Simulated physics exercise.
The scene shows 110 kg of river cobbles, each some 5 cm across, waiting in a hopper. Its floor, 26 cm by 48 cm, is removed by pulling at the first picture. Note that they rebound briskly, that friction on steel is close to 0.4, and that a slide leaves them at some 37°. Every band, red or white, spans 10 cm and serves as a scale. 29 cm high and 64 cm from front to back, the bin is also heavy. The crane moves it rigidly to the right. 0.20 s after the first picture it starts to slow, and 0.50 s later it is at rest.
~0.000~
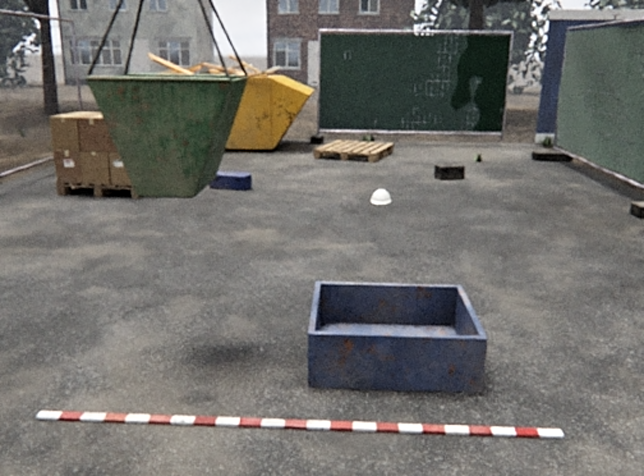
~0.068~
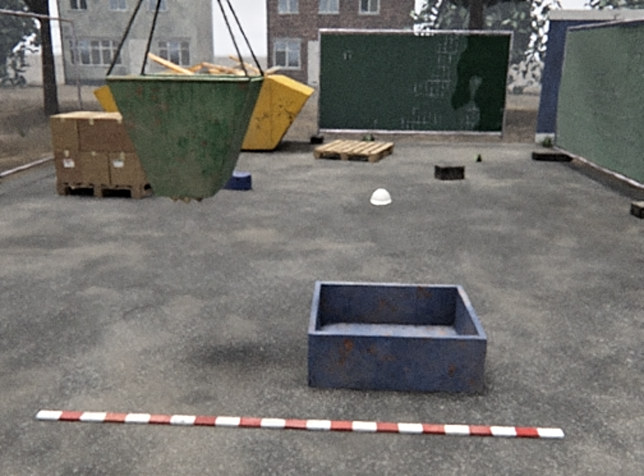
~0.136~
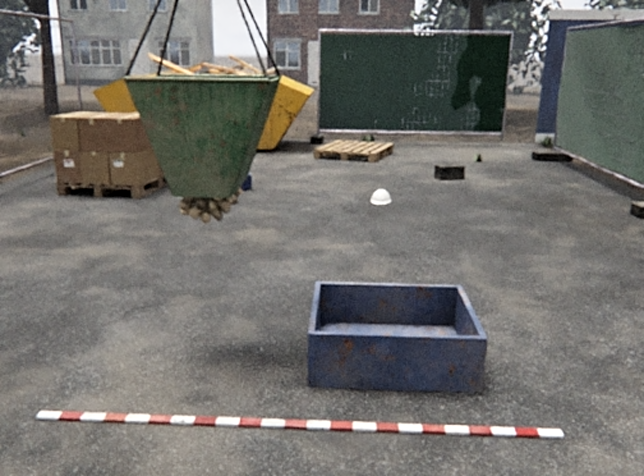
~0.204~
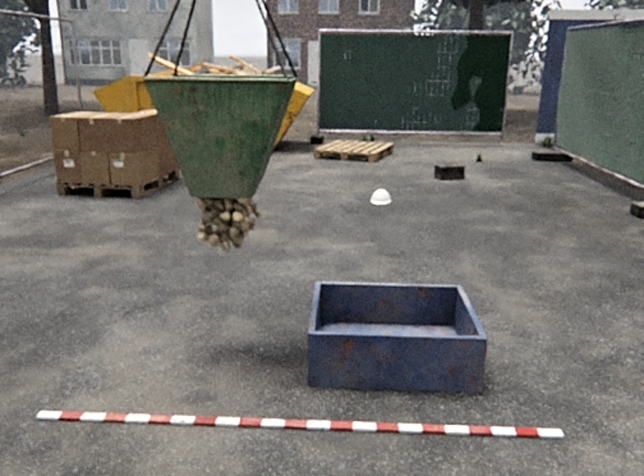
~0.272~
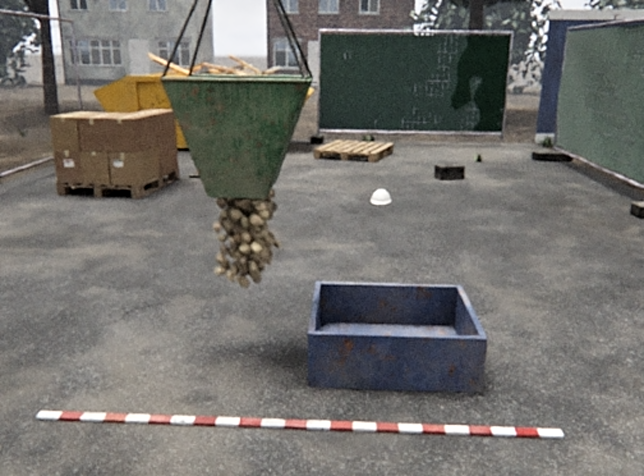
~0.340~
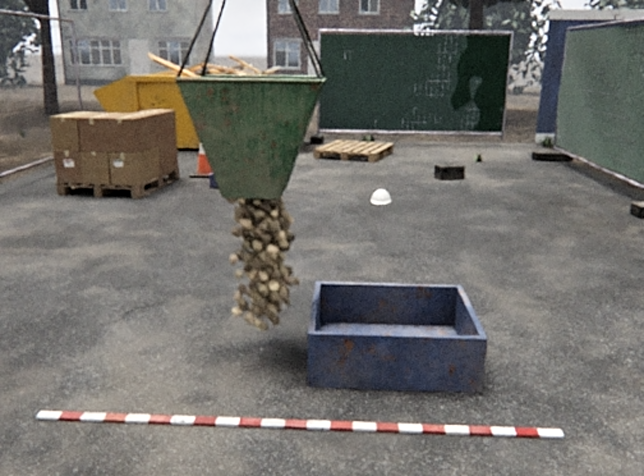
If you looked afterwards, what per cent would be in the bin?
I would expect about 17 per cent there.
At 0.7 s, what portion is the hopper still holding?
0 %, roughly.
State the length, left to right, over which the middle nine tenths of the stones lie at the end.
Horizontal spread approx 130 cm.
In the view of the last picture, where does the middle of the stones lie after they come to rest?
(281, 346).
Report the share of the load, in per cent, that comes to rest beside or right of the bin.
Around 5 in a hundred of them.
After 0.7 s, 1 % in the hopper, 86 % falling or lying left of the bin, 12 % falling or lying in the bin, 1 % falling or lying beside or right of the bin; the stones farthest right are at (393, 327).
After 1.1 s, 0 % in the hopper, 79 % falling or lying left of the bin, 17 % falling or lying in the bin, 3 % falling or lying beside or right of the bin; the stones farthest right are at (457, 330).
After 1.7 s, 0 % in the hopper, 79 % falling or lying left of the bin, 17 % falling or lying in the bin, 4 % falling or lying beside or right of the bin; the stones farthest right are at (461, 333).
After 2.6 s, 0 % in the hopper, 79 % falling or lying left of the bin, 17 % falling or lying in the bin, 4 % falling or lying beside or right of the bin; the stones farthest right are at (461, 333).
After 4.5 s, 0 % in the hopper, 79 % left of the bin, 17 % in the bin, 4 % beside or right of the bin; the stones farthest right are at (461, 333).
